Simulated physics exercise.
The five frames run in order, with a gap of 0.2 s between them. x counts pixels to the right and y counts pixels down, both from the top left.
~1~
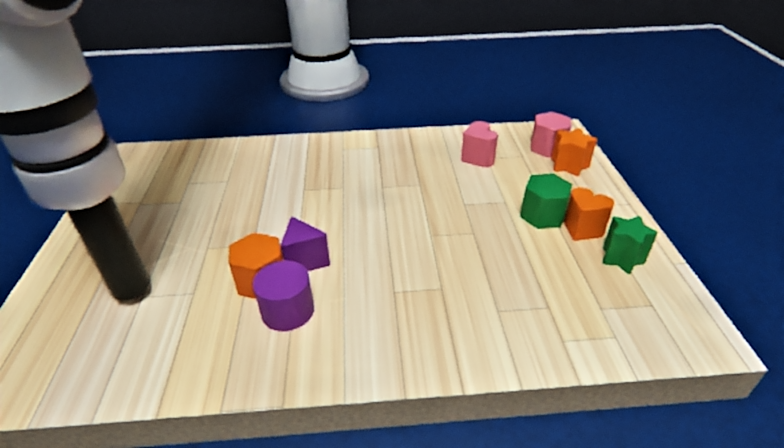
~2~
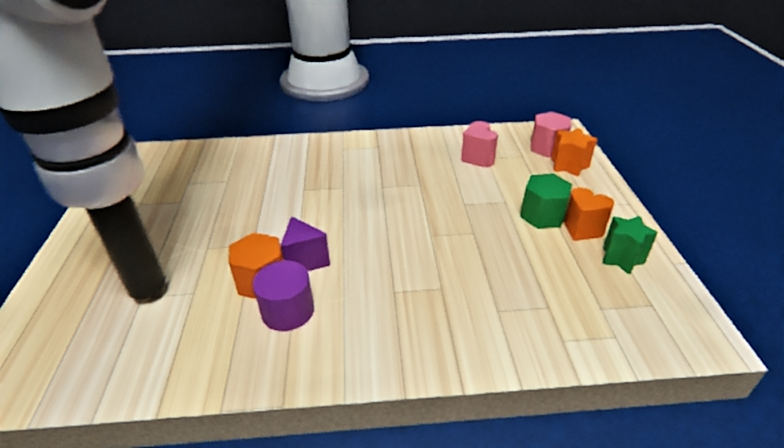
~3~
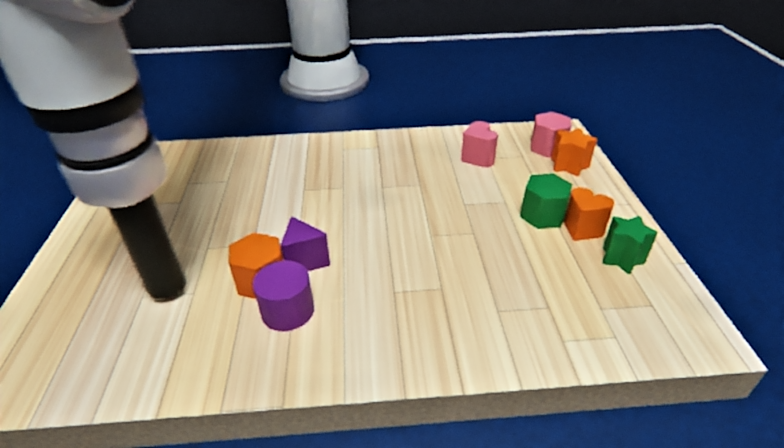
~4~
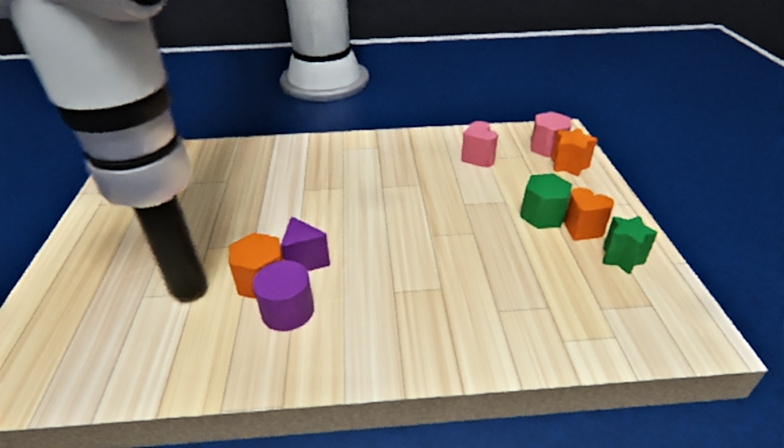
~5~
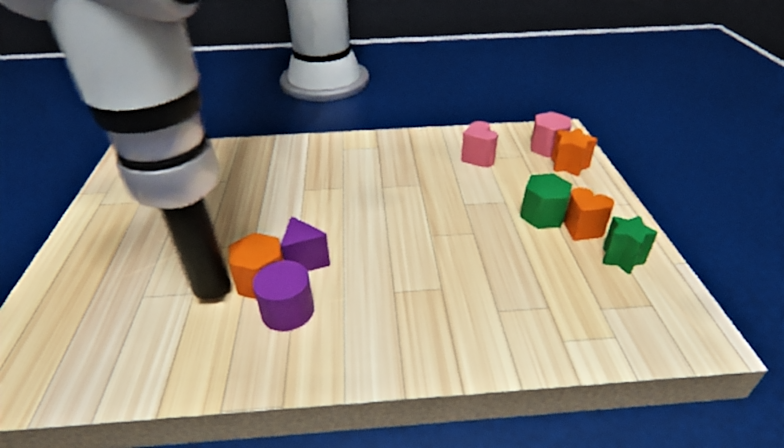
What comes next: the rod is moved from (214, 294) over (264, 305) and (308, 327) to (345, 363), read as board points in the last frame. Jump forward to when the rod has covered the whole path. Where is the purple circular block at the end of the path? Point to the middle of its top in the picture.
It will likely be found at (387, 310).
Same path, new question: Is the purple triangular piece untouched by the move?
My answer is no.
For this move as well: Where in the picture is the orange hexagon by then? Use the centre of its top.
At pixel (293, 248).
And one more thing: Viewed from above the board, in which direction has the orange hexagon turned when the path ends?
If we look at it from overhead, the orange hexagon pivots counter-clockwise.
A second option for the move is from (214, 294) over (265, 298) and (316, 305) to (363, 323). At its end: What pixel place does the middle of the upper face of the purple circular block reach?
If I read the scene right, the answer is (368, 330).
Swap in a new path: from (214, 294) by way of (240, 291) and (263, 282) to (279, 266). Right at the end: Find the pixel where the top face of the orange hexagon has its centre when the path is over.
About (316, 231).
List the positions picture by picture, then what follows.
The first picture shows rod tip (131, 288); block tops, orange hexagon (254, 250); purple circular block (281, 279); purple triangular piece (300, 231).
The second picture shows rod (147, 286); blocks unchanged.
The third picture shows rod (166, 285); blocks unchanged.
The fourth picture shows rod (188, 285); blocks unchanged.
The fifth picture shows rod (212, 286); orange hexagon (254, 250); purple circular block (281, 279); purple triangular piece (300, 231).
The first path, step by step. One third of the way, rod (263, 298); orange hexagon (289, 247), turned 40° anticlockwise; purple circular block (300, 284); purple triangular piece (316, 221), turned 40° anticlockwise.
Two thirds of the way, rod (308, 321); orange hexagon (293, 248), turned 50° anticlockwise; purple circular block (353, 300); purple triangular piece (317, 220), turned 40° anticlockwise.
At the end, rod (344, 356); orange hexagon (293, 248), turned 50° anticlockwise; purple circular block (387, 310); purple triangular piece (317, 220), turned 40° anticlockwise.
